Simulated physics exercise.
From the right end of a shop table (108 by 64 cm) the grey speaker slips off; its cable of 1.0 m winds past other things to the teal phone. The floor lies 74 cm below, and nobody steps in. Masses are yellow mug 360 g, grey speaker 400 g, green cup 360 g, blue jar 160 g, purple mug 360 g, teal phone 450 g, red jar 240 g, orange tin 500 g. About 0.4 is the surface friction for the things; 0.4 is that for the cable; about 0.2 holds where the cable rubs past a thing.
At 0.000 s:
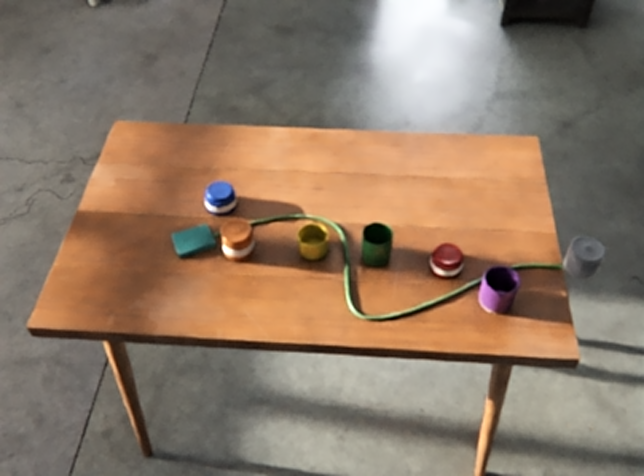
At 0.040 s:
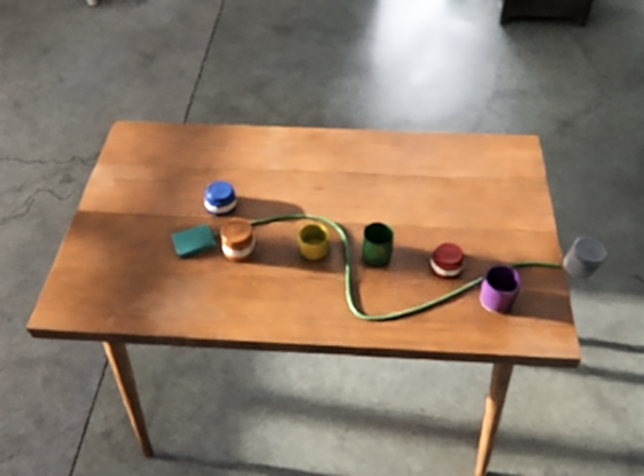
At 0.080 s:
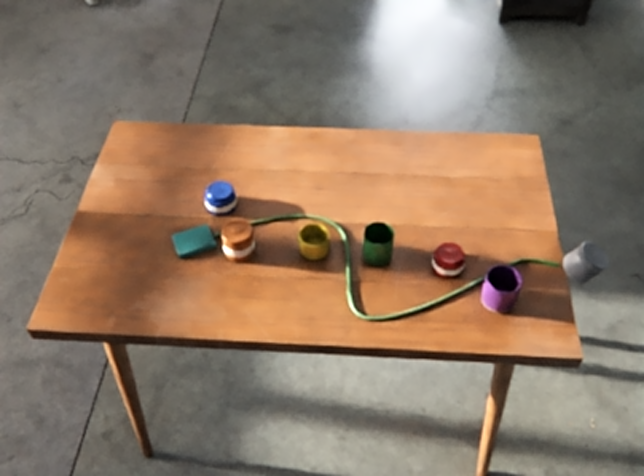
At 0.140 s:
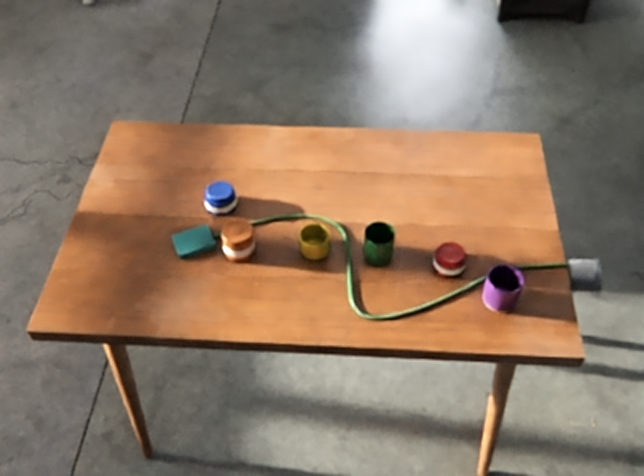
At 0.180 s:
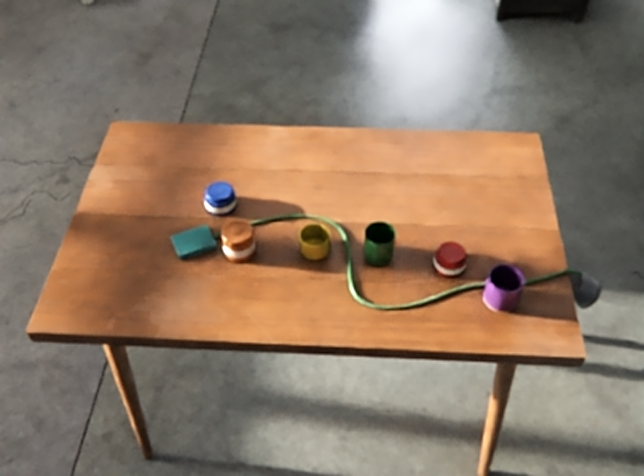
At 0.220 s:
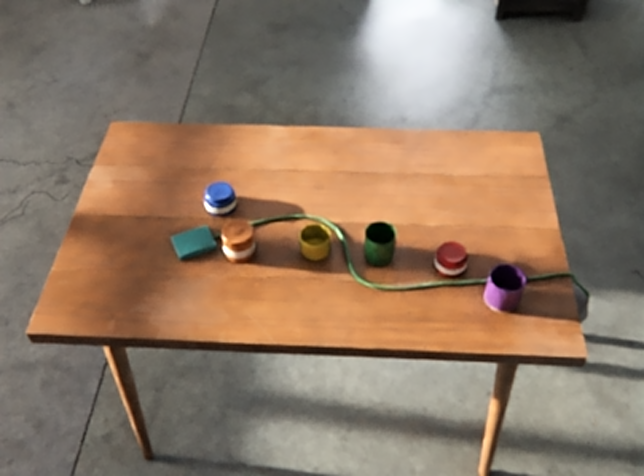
On a wooden shop table above a concrete floor, a green cable winds among jars, cups and a small teal block to a grey cylindrical object at the right edge. The grey object turns and slips lower past the edge, then the cable's deep bend slides and flattens while everything else stays put.
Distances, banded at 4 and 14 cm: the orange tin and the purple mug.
Result: Orange tin low, purple mug low.
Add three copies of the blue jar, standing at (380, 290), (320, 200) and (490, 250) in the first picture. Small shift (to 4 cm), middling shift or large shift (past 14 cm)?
The first moves a long way, the second just a bit, and the third just a bit.
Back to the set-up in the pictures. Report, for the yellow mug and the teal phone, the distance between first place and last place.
For the yellow mug it's 2 cm, while the teal phone comes to 2 cm.
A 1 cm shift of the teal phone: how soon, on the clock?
The teal phone gets there close to 0.36 s.
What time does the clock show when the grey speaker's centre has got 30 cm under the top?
The clock reads 0.32 s at that moment.
After 0.5 s, the cable's tail end at (227, 241); grey speaker over the edge, teal phone 3 cm off its start, yellow mug 2 cm off its start.
After 0.7 s, the cable's tail end at (228, 241); grey speaker over the edge, teal phone 3 cm off its start, yellow mug 2 cm off its start.
After 1.0 s, the cable's tail end at (228, 241); grey speaker over the edge, teal phone 3 cm off its start at (207, 239), yellow mug 2 cm off its start at (313, 243).
After 1.2 s, the cable's tail end at (228, 241); grey speaker over the edge, teal phone 3 cm off its start, yellow mug 2 cm off its start.
After 2.4 s, the cable's tail end at (228, 241); orange tin 0 cm off its start at (239, 232), purple mug 0 cm off its start at (508, 278), grey speaker over the edge, teal phone 3 cm off its start at (207, 239).
